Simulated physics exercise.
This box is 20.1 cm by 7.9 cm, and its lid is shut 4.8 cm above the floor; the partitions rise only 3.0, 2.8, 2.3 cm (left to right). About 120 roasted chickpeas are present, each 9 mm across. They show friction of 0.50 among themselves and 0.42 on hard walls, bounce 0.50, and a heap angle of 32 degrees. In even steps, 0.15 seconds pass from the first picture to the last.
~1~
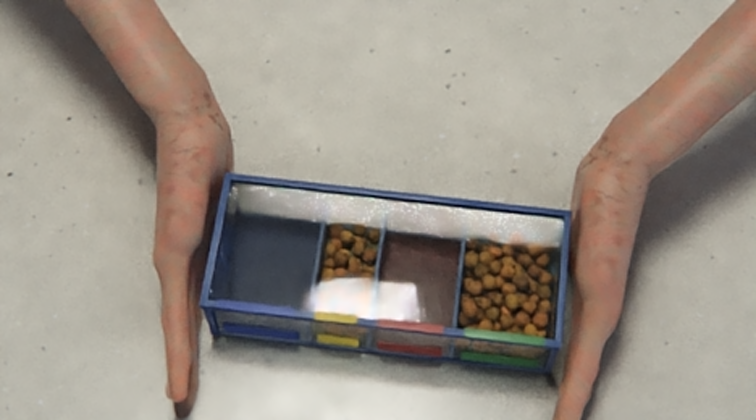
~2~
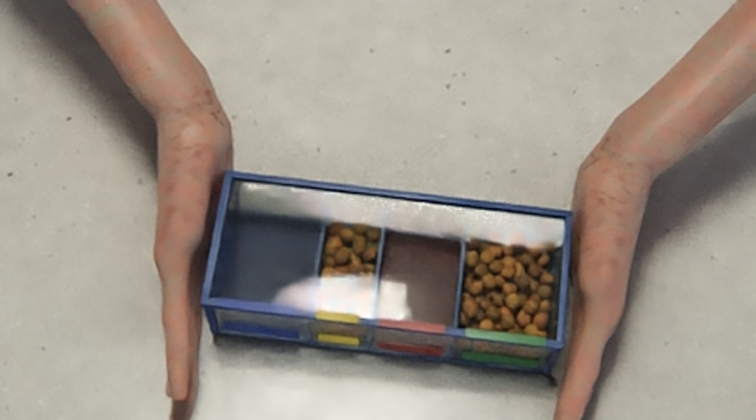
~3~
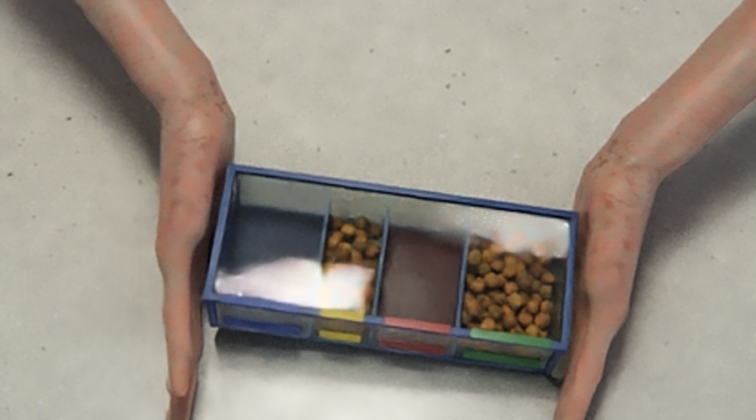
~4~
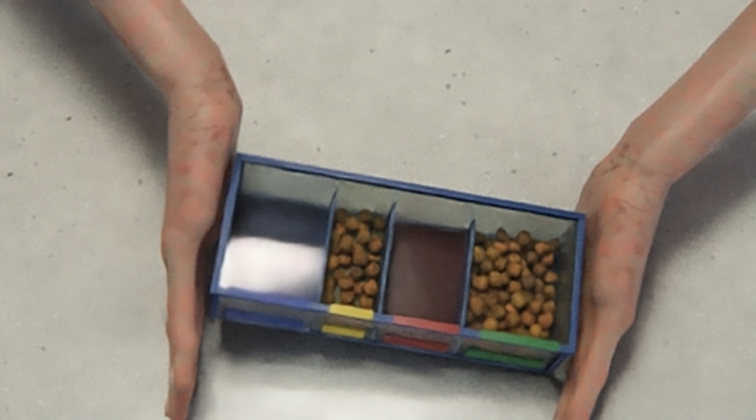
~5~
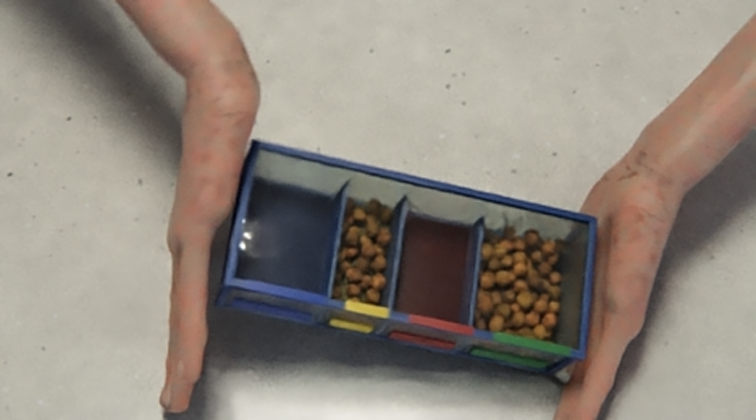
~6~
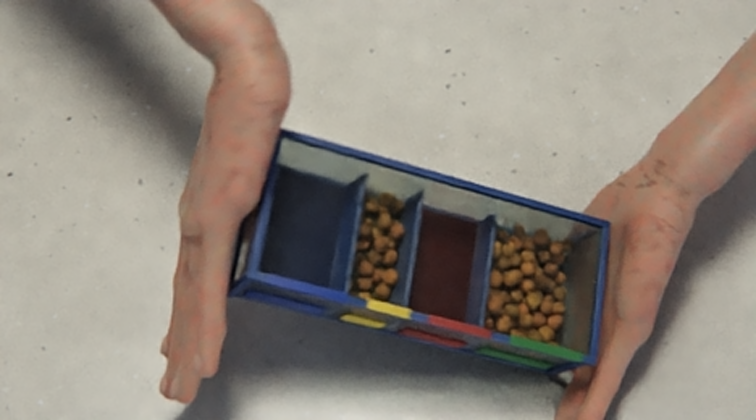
The clip shows two hands holding a lidded, blue-edged clear box with four compartments, small round brown pieces in the yellow and green ones; the left hand raises its end, tilting the box gradually down toward the right.
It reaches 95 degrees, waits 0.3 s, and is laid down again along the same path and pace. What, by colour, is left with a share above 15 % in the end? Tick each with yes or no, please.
Red - no; blue - no; green - yes; yellow - no.
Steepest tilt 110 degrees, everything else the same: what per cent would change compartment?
About 25 per cent.
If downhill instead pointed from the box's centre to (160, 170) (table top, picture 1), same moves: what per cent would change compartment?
About 80 per cent.
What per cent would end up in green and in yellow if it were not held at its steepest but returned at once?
Green 90, yellow 5.
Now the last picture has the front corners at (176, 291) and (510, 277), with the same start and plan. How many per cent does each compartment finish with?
Red 10, blue 45, green 0, yellow 45.
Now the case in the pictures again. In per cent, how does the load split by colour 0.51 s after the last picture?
Shares - red: 5; blue: 0; green: 90; yellow: 10.
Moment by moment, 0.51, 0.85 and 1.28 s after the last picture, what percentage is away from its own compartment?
Taking the three times in turn, it reads 20, 20 and 20.
Then, 0.51 s after the last picture, tilt 95 degrees; red 5 %, green 90 %, yellow 10 %.
Then, 0.85 s after the last picture, tilt 57 degrees; green 90 %, yellow 5 %.
Then, 1.28 s after the last picture, tilt 0 degrees; red 5 %, green 90 %, yellow 5 %.
In the end, red 5 %, blue 0 %, green 90 %, yellow 5 %.
